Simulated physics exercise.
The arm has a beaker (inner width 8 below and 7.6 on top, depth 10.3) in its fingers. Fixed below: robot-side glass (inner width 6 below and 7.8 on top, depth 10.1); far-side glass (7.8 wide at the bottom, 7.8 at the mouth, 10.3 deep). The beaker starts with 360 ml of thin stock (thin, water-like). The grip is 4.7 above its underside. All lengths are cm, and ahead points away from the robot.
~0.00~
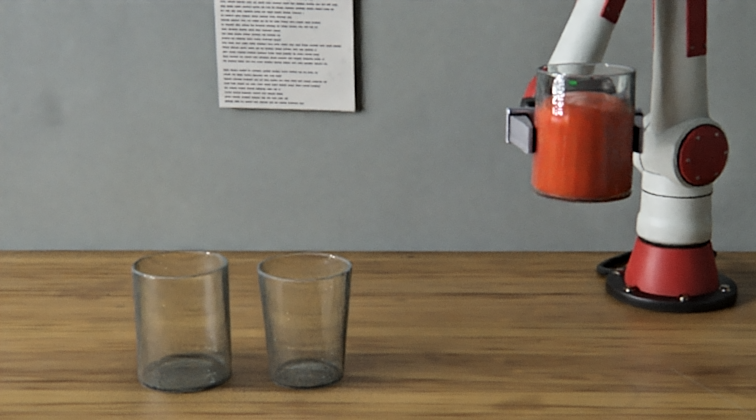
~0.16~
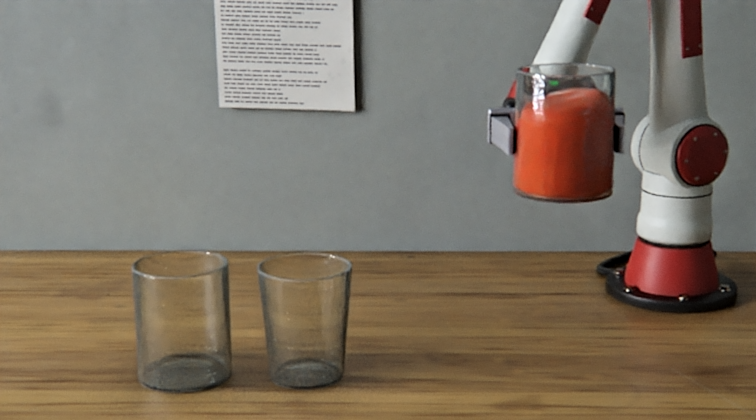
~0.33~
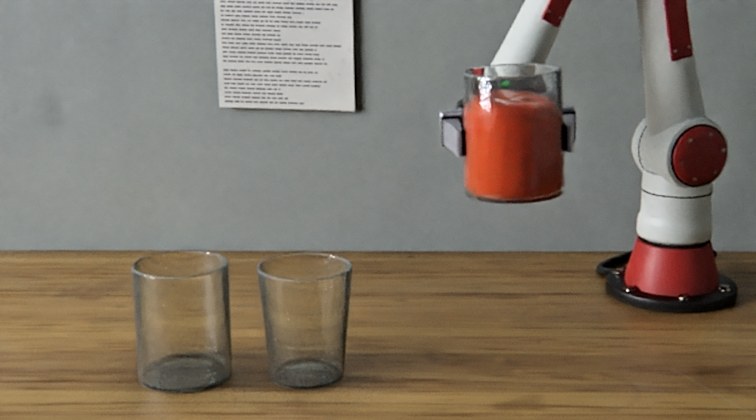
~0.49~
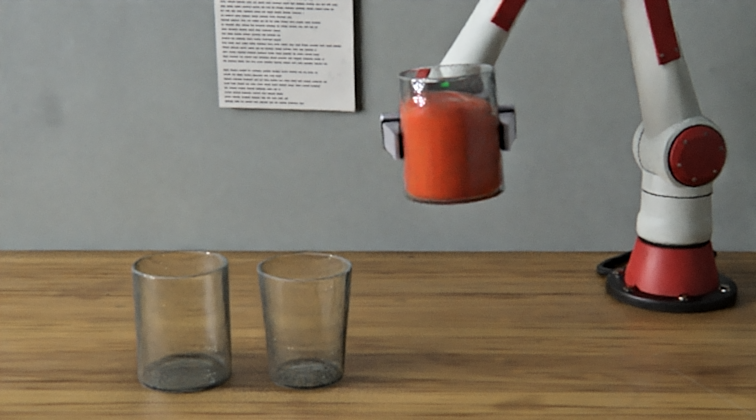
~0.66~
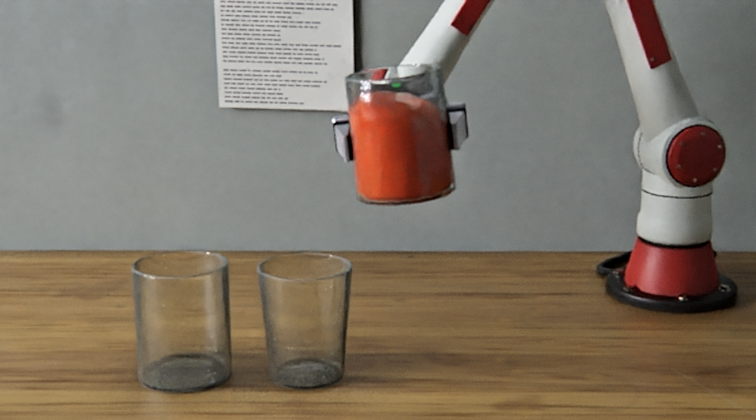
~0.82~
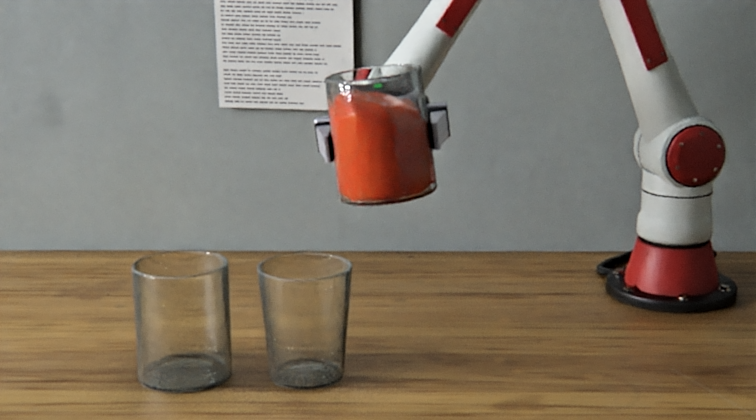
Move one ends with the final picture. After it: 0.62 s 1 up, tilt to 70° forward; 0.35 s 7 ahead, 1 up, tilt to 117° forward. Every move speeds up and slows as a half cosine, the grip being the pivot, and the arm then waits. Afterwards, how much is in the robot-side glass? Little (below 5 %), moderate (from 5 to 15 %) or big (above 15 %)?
A little share, below 5 %, ends in the robot-side glass.
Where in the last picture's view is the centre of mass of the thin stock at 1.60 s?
Near (329, 162).
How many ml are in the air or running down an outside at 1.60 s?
About 40 ml.
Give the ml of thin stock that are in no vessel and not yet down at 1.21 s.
About 0 ml.
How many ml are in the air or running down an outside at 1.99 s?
Some 40 ml.
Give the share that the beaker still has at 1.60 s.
About 75 %.
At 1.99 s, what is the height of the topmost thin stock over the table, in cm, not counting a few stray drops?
Up to some 22 cm.
After 1.21 s, tilted 51° forward, liquid up to 25 above the table; 360 ml in the beaker.
After 1.60 s, tilted 90° forward, liquid up to 25 above the table; 275 ml in the beaker, 30 ml on the table or floor, 5 ml in the robot-side glass, 5 ml in the far-side glass, 45 ml in the air or running down outside.
After 1.99 s, tilted 117° forward, liquid up to 27 above the table; 235 ml in the far-side glass, 70 ml on the table or floor, 5 ml in the robot-side glass, 5 ml in the beaker, 45 ml in the air or running down outside.
After 2.79 s, tilted 117° forward, liquid up to 5 above the table; 205 ml in the far-side glass, 150 ml on the table or floor, 5 ml in the robot-side glass.
In the end, 205 ml in the far-side glass, 150 ml on the table or floor, 5 ml in the robot-side glass. That is 2 % in the robot-side glass.
